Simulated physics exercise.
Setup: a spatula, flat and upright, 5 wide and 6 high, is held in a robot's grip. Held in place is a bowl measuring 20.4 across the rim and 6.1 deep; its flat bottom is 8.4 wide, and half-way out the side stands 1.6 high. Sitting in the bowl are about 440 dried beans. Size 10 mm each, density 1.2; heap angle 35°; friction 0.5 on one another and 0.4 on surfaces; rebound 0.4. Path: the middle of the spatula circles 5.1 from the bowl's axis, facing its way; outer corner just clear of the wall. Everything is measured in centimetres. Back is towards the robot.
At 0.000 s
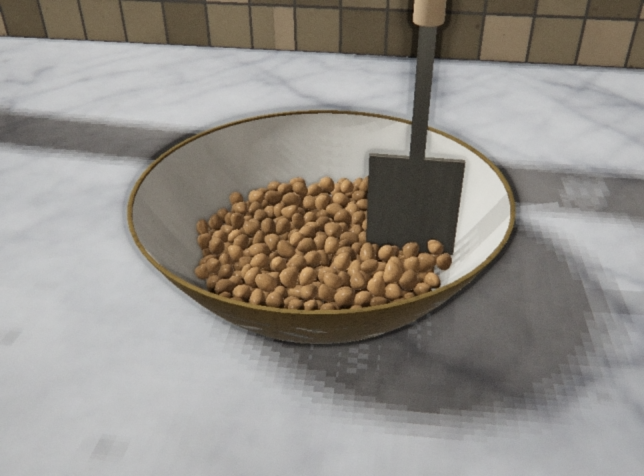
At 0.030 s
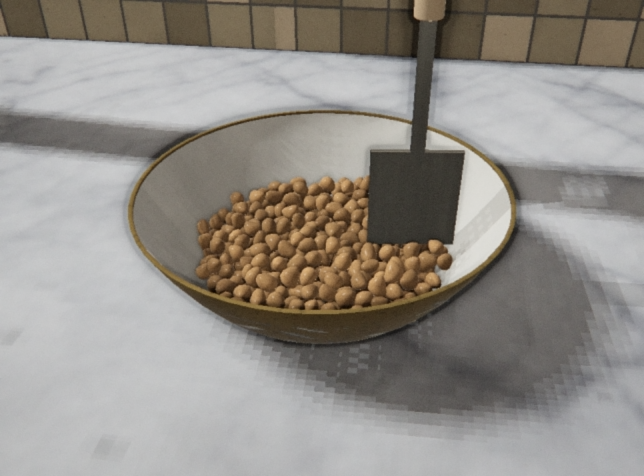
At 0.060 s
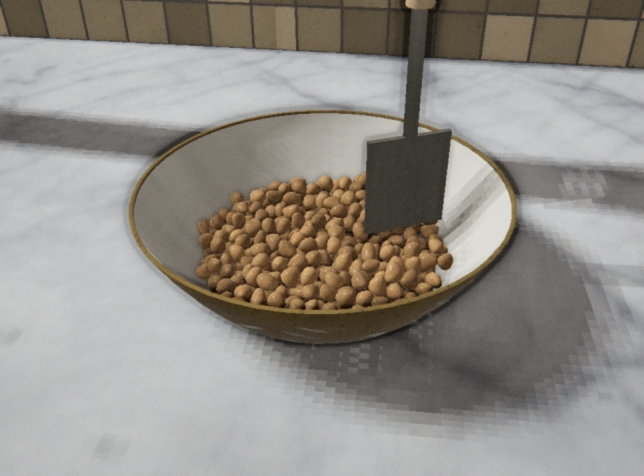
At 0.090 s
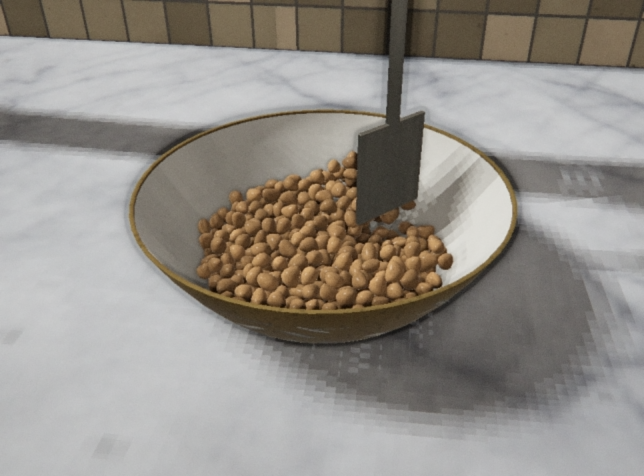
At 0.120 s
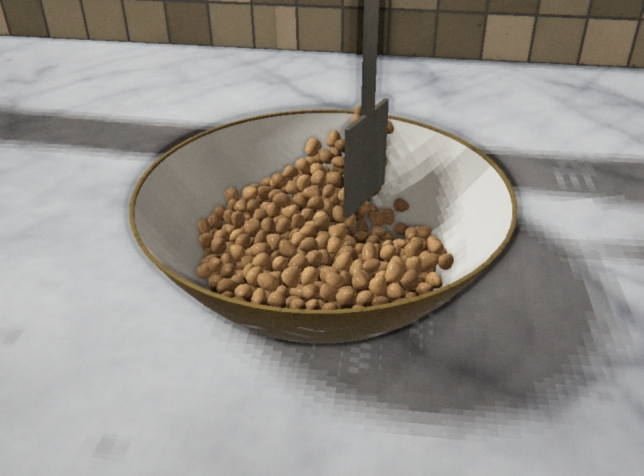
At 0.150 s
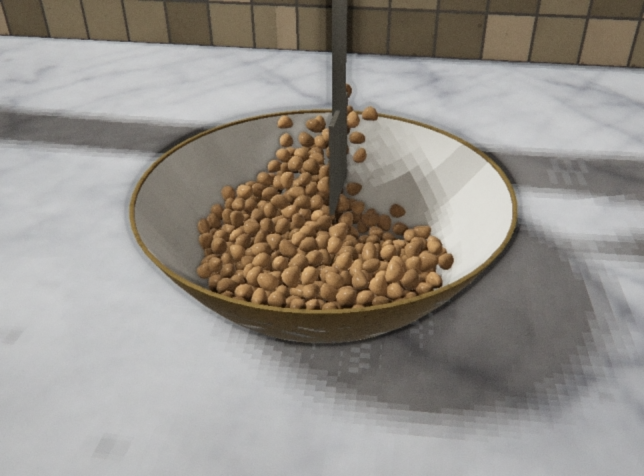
To begin with, a dark, flat spatula stands at the right side of a wide bowl of brown beans on a marble counter. It sweeps around toward the back, turning edge-on as it moves left, and pushes beans into a rising pile against the rear wall, with some scattering around the blade.
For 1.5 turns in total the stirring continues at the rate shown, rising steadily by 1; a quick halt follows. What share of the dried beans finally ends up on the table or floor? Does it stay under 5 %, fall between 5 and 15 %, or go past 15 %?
It falls between 5 and 15 %.
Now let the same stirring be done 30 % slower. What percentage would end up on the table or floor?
In that case it comes to around 0 percent.
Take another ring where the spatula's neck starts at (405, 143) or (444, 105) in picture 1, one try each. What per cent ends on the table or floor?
Roughly 10 % and 0 %.
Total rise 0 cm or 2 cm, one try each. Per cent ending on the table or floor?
Some 20 and some 5 per cent.
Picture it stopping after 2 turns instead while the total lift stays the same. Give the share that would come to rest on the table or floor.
I'd expect some 15 per cent.
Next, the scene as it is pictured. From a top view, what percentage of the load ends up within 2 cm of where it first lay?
Roughly 40 percent.
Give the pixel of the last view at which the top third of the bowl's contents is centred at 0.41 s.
About (317, 286) in the last picture.
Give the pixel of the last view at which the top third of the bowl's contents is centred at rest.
The centre is near pixel (325, 233).
After 0.41 s, 264° round, highest piece 8 above the table; 423 in the bowl, 8 on the table or floor, 14 in flight or on the tool.
After 0.66 s, 79° round, highest piece 7 above the table; 400 in the bowl, 43 on the table or floor, 2 in flight or on the tool.
After 0.99 s, 180° round, highest piece 5 above the table; 398 in the bowl, 47 on the table or floor.
After 1.69 s, 180° round, highest piece 5 above the table; 398 in the bowl, 47 on the table or floor.
At rest, 398 in the bowl, 47 on the table or floor. That is 11 % on the table or floor.
